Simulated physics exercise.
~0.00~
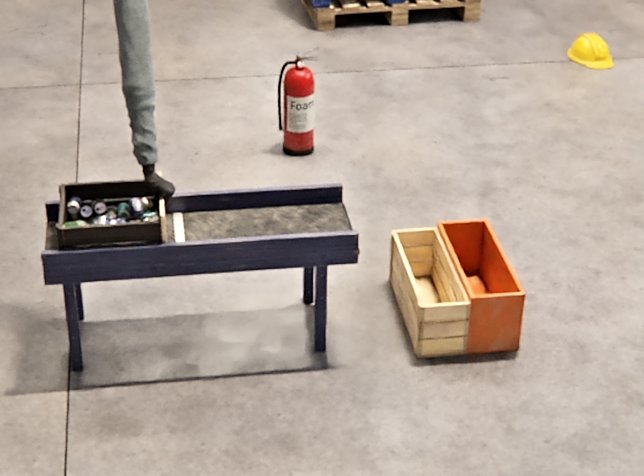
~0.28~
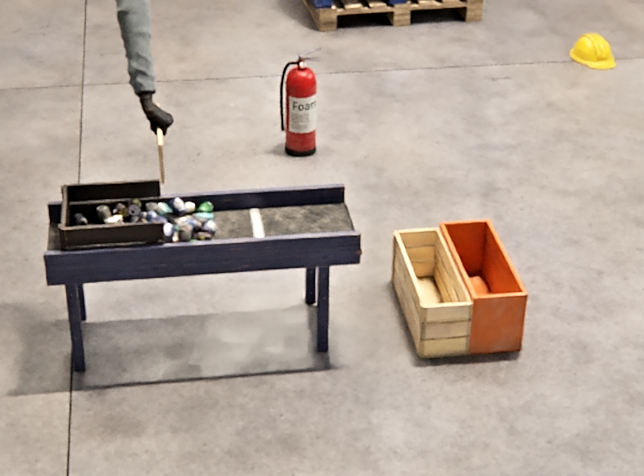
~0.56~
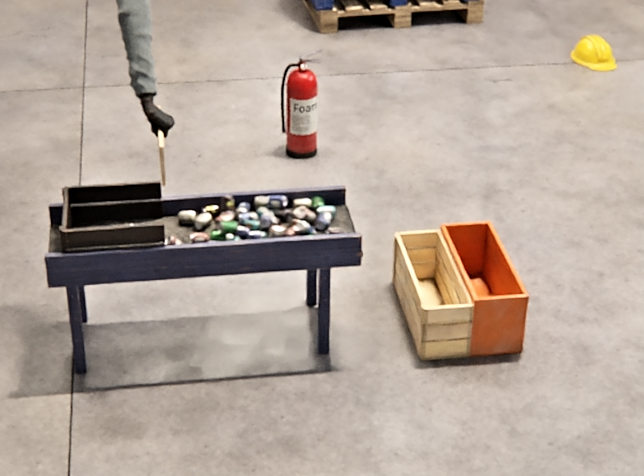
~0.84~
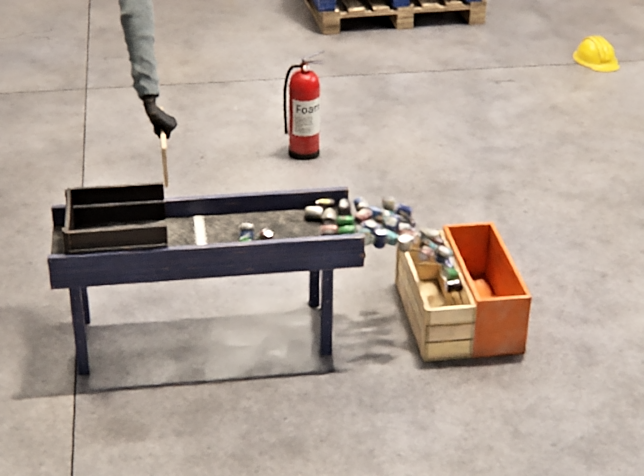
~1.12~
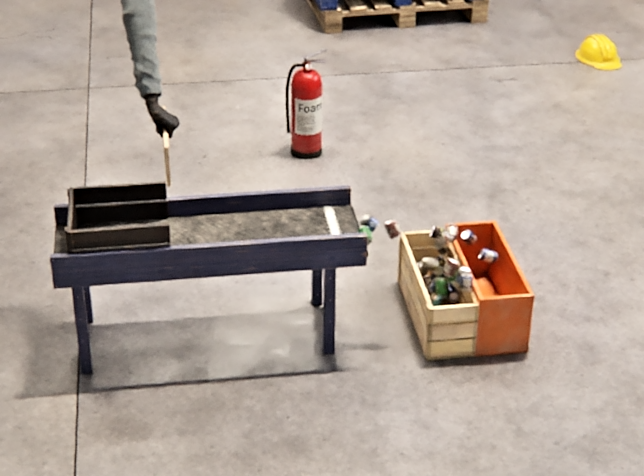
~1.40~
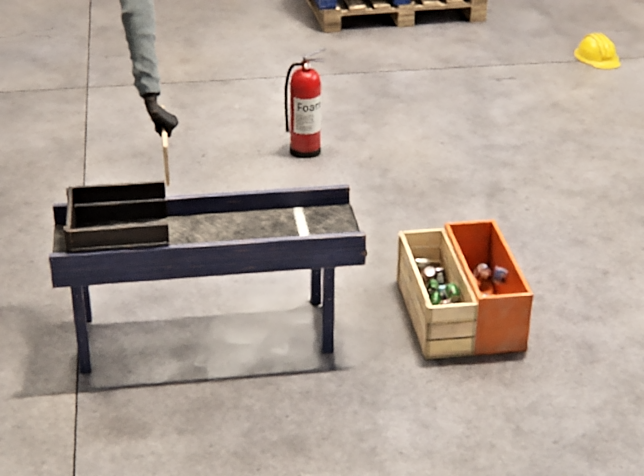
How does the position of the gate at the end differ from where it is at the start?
At the start the gate is down at the right end of the dark pen, closing it off. At the end it is raised above the belt, held upright by the gloved hand.
